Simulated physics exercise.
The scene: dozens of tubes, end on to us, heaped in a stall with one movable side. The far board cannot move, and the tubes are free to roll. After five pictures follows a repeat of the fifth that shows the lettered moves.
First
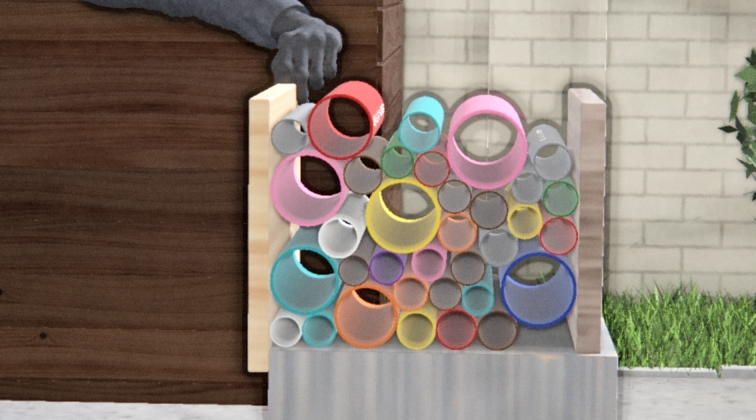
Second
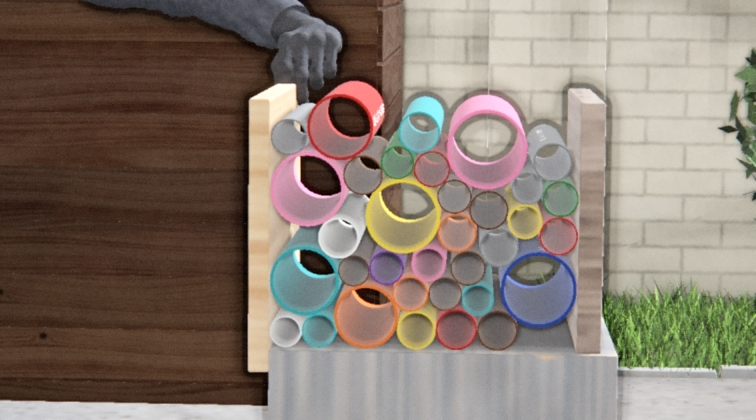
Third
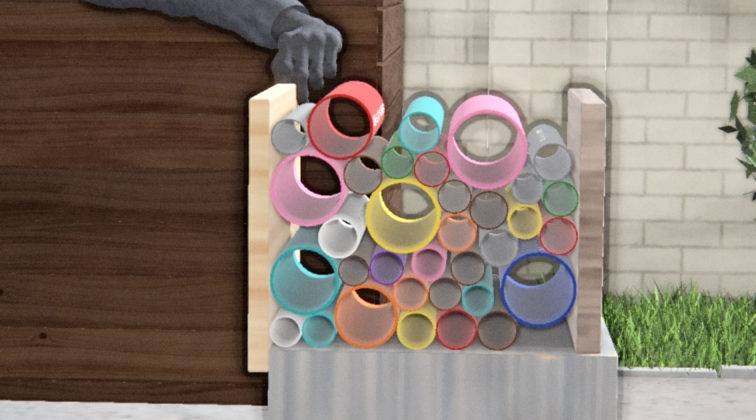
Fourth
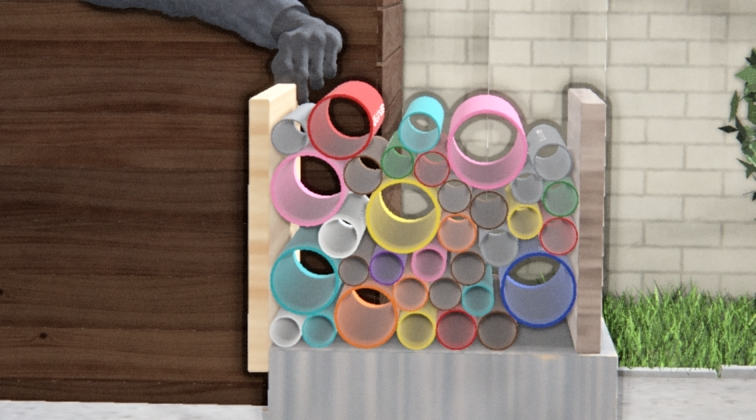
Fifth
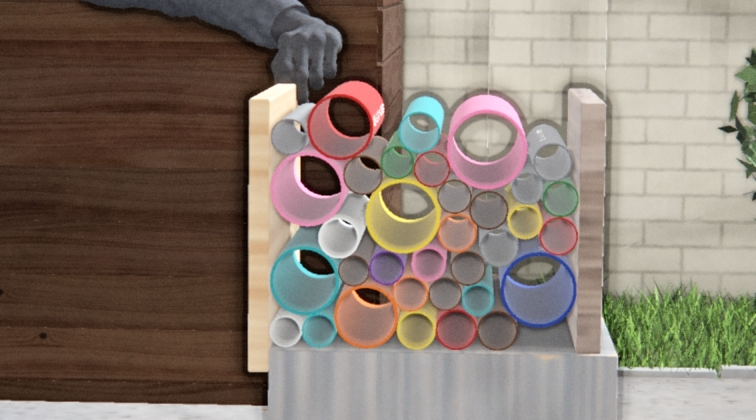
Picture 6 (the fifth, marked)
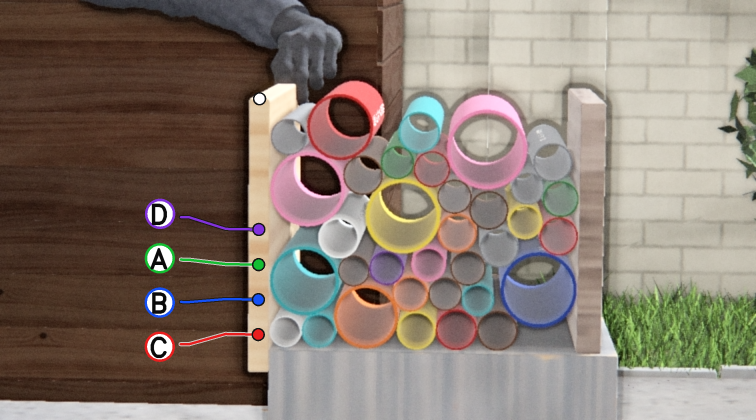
Nothing visibly moves, neither the coloured tubes nor the grey hand and arm above them at upper left, and the view stays fixed, facing the stall straight on. A large red tube tops the heap at left, with pink below it and at upper right, yellow in the middle, teal and orange lower left, and blue lower right. Upright boards flank the heap, before a dark wooden wall, pale bricks and grass.
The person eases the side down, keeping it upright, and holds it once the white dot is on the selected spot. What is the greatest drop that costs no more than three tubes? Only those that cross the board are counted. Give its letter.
The lowest mark that will do is D.
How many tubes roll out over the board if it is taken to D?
At D the number is one.
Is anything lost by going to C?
At C: Yes.
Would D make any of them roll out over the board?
Yes, at D.
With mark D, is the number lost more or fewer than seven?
At D, fewer than seven.
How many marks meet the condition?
The number is one.
On the marked copy, A at (258, 264); B at (258, 299); C at (258, 334); D at (259, 229); the white dot at (259, 99).
With D. Early on, top of the board (270, 160).
Further on, top of the board (270, 228).
At the end, top of the board (270, 228), one out over the board.
As for the rest, A four out over the board; B four out over the board; C four out over the board.
